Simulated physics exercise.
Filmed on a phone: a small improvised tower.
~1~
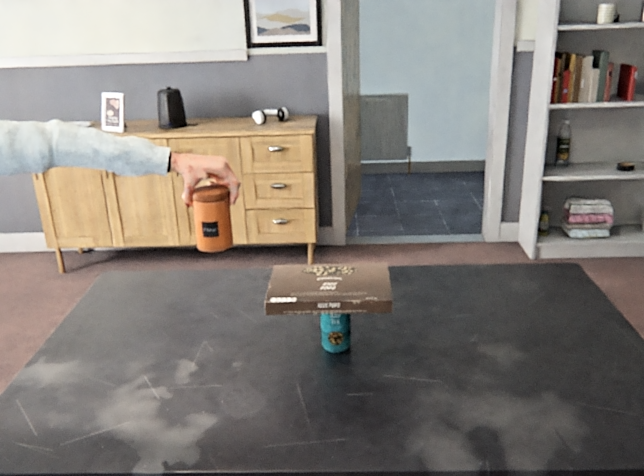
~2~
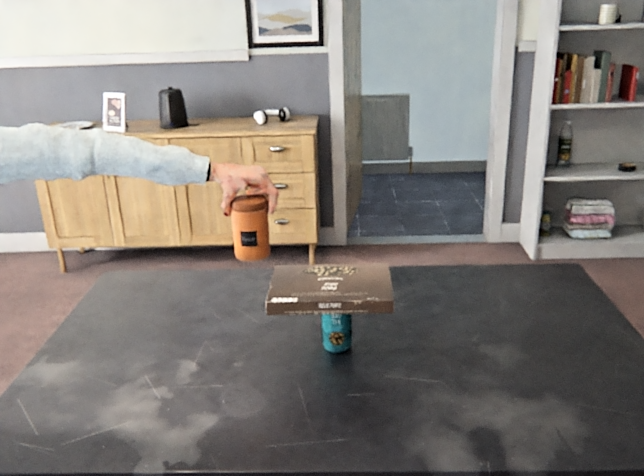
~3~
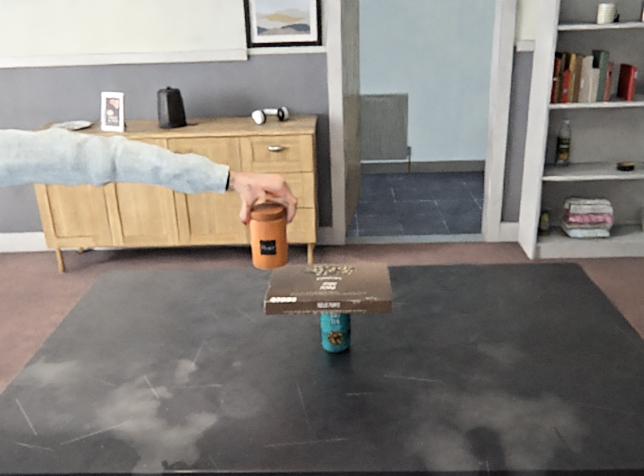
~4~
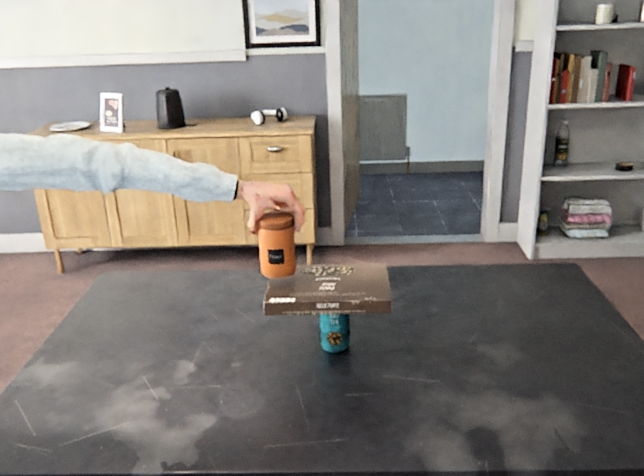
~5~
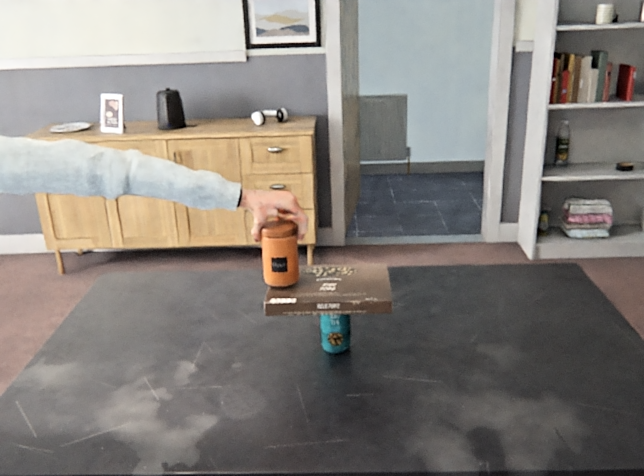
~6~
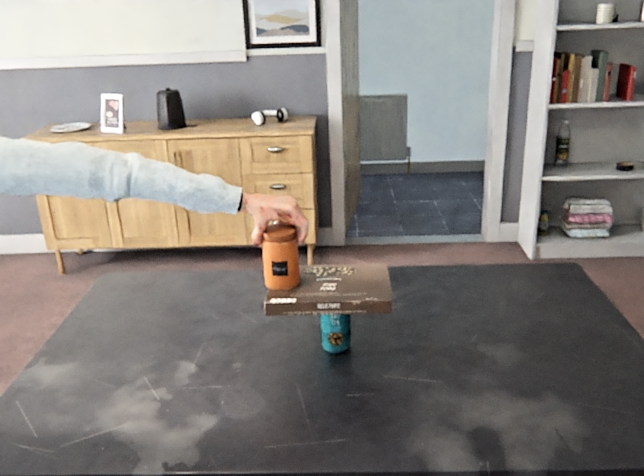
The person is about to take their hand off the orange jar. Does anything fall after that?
In the end the stack gives way.
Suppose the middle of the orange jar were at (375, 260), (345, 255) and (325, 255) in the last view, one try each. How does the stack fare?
In the first case it loses its balance; in the second case it holds; in the third case it stays up.
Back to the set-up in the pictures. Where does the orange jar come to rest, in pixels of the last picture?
Around (227, 336).
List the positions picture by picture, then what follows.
In the first picture, coming down; orange jar (213, 218); turquoise can (336, 321).
In the second picture, coming down; orange jar (251, 227); turquoise can (337, 321).
In the third picture, coming down; orange jar (269, 236); turquoise can (335, 321).
In the fourth picture, coming down; orange jar (277, 244); turquoise can (334, 321).
In the fifth picture, coming down; orange jar (280, 253); turquoise can (335, 322).
In the sixth picture, set down, still held; orange jar (281, 256); turquoise can (335, 322).
Then, 0.40 s past the last view, orange jar now fallen; brown packet rocked 71° from its first pose.
Then, 0.60 s past the last view, brown packet on its side.
Then, 1.40 s past the last view, brown packet now fallen.
Finally, fallen, orange jar and brown packet; turquoise can still in place. Final places as the last picture's camera would see them, orange jar near (227, 336). The stack loses its balance.
